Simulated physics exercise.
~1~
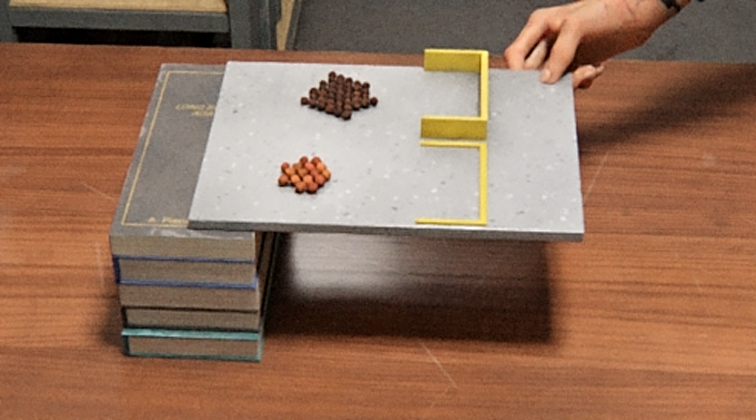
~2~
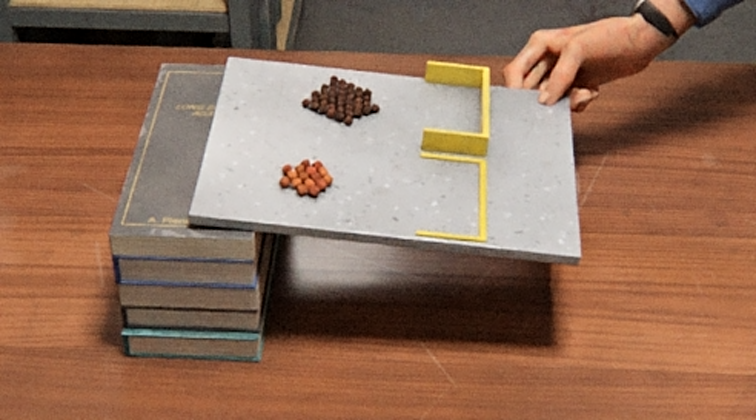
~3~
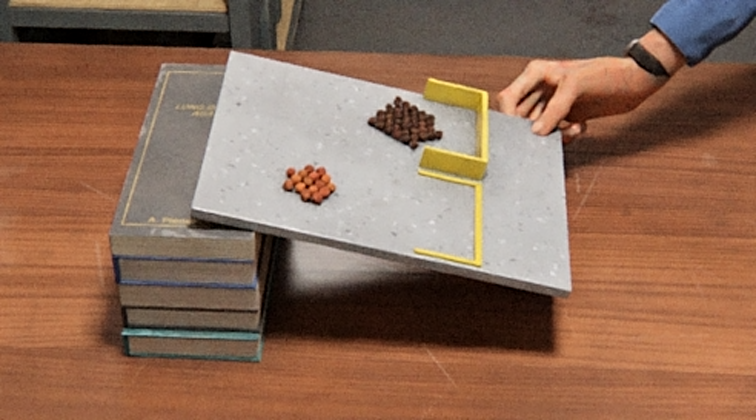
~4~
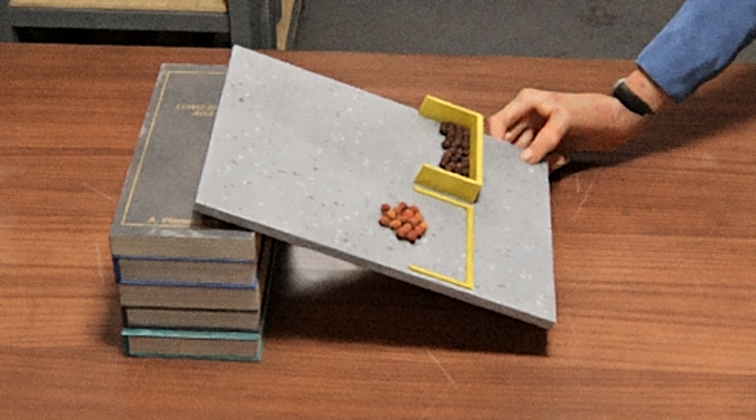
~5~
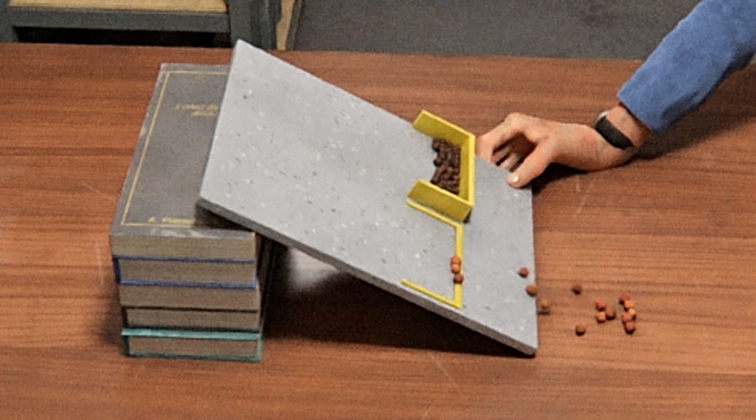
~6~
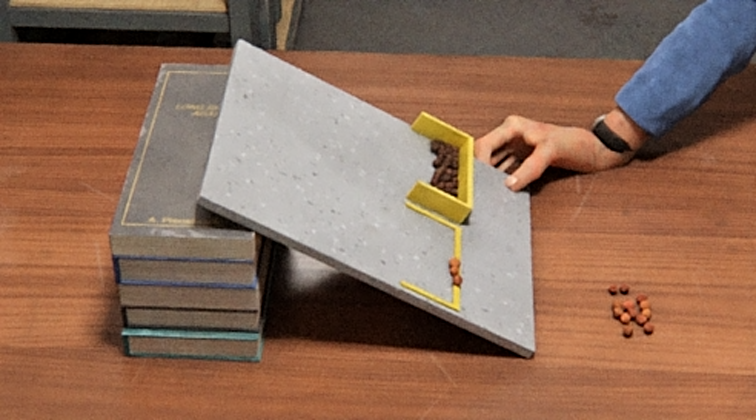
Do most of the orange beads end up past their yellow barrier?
Yes, most of the orange beads get past their barrier and end up on the table, with only a few left behind it. The dark beads stay piled up behind theirs.
A hand lowers a gray board; dark beads gather behind a yellow barrier, most orange ones spill past.
